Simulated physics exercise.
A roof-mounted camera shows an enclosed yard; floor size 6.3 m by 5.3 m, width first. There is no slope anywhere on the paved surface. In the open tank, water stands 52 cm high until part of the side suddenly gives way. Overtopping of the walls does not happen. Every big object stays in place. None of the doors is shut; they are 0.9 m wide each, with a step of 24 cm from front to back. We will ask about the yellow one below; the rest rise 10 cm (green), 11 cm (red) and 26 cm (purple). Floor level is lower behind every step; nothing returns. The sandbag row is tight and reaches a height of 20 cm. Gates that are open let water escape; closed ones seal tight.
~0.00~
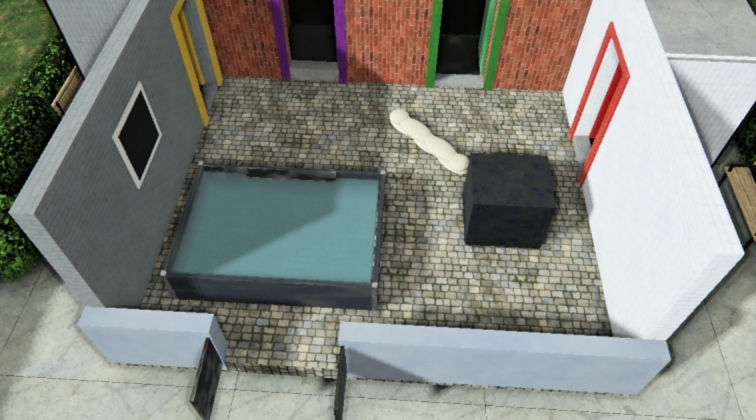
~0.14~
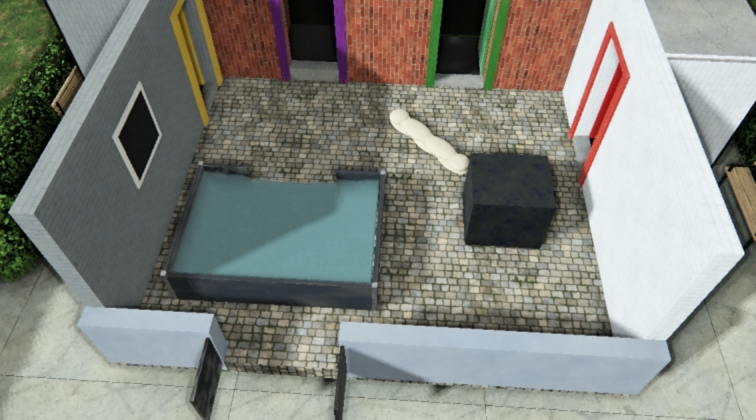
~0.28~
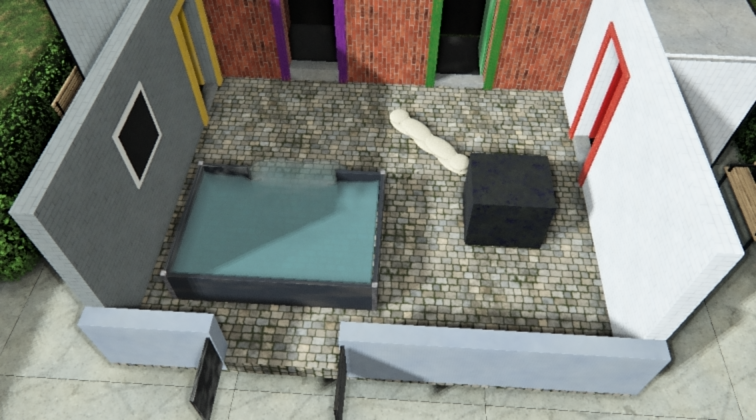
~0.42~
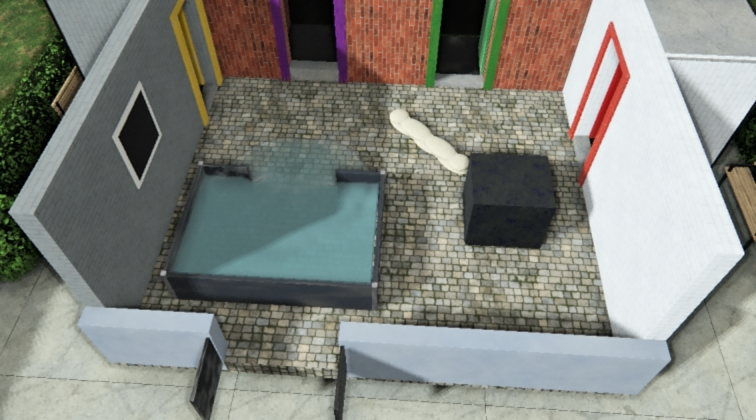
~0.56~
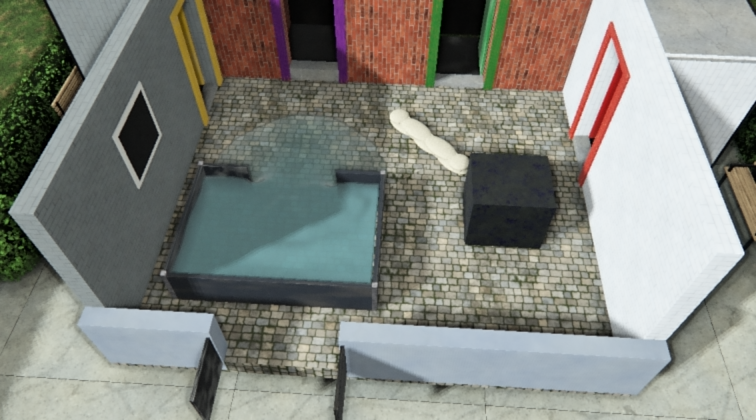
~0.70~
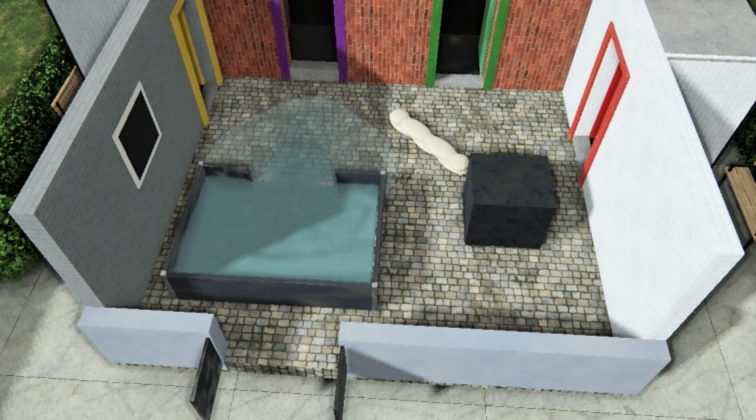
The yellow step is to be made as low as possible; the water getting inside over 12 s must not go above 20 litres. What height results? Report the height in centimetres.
It would have to be roughly 19 cm high.
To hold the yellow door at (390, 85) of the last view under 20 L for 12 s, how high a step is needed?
It needs about 17 cm.
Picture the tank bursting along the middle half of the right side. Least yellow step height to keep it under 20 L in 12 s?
Some 8.0 centimetres.
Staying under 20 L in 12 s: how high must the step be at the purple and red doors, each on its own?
Close to 23 cm (purple) and close to 7.0 cm (red).
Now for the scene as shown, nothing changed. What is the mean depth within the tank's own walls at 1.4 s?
It averages close to 37 centimetres.
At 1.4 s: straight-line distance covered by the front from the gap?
I make it some 3.0 m.
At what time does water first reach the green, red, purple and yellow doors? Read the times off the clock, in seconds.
Green = 1.8 s, red = 3.4 s, purple = 0.8 s, yellow = 1.3 s.
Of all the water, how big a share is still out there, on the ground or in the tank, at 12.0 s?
Roughly 84 percent of the water remains.
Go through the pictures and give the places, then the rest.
The first picture shows still water, 52 cm deep, in the open tank at (282, 224); the yellow door at (199, 56) is dry.
In the second picture, the gap is on the far side, the front 0.3 m out at a hidden place; the back of the open tank holds 52 cm.
In the third picture, water pours out on the far side and has run 0.7 m, to (266, 163); about 9 cm deep outside, 52 cm at the back.
In the fourth picture, water pours out on the far side and has run 1.2 m, to (278, 142); about 7 cm deep outside, 52 cm at the back.
In the fifth picture, the gap is on the far side, the front 1.8 m out at (294, 118); the back of the open tank holds 50 cm.
In the sixth picture, the gap is on the far side, the front 2.2 m out at (302, 100); the back of the open tank holds 45 cm; 0.9 m in a straight line remain to the yellow door at (199, 56).
After 1.4 s water covers 30 % of the floor, deepest (30 cm) near (298, 187); 4 cm at the yellow door, 0 litres in over its 6 cm step.
After 3.0 s water covers 45 % of the floor, deepest (25 cm) near (288, 88); 20 cm at the yellow door, 72 litres in over its 6 cm step.
After 12.0 s water covers 95 % of the floor, deepest (10 cm) near (594, 304); 7 cm at the yellow door, 311 litres in over its 6 cm step.
At the yellow door as built, the water arrived by 1.3 s and peaked near 22 cm at 2.6 s.
Run again over the same 12 s with other heights there, 29 litres in over 17.5 cm, 7 litres over 23.5 cm. The limit of 20 litres is kept from about 19 cm up.
